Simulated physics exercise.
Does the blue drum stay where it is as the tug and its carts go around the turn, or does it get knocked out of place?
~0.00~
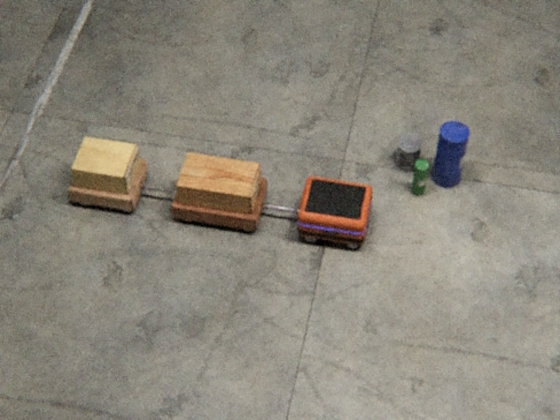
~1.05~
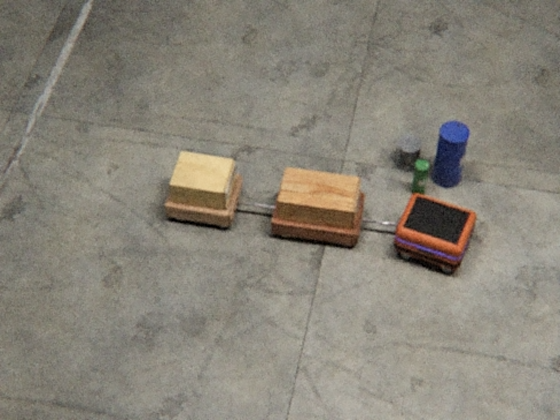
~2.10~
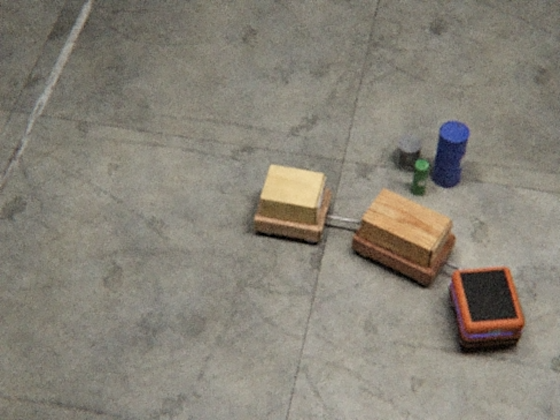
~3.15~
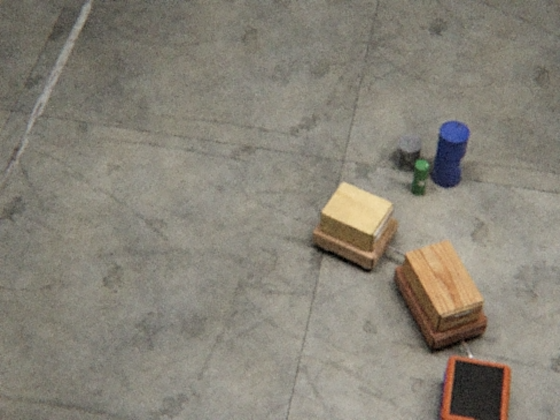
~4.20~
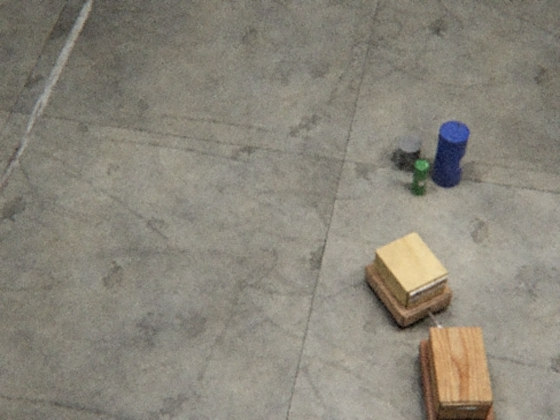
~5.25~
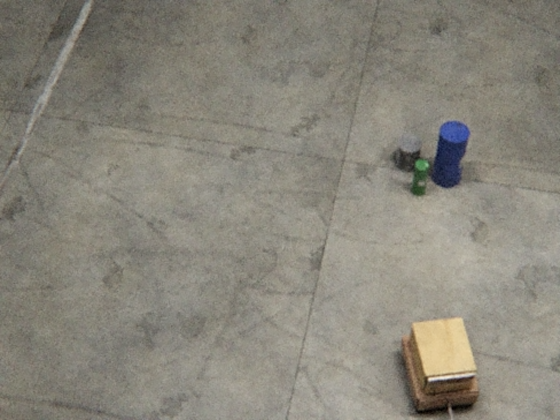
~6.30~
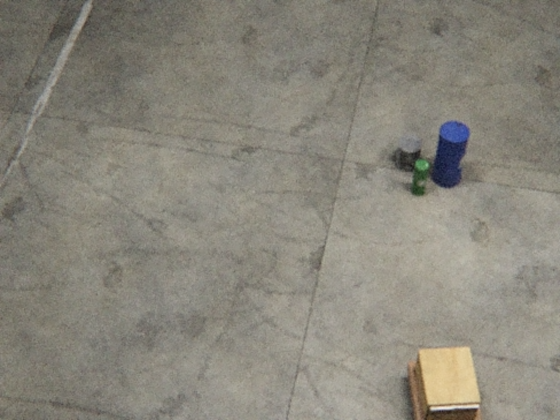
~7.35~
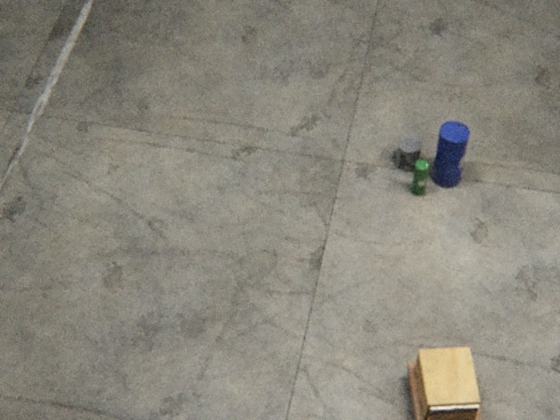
The blue drum stays where it is. The tug and both carts turn past it, and it is still standing in the same spot at the end.
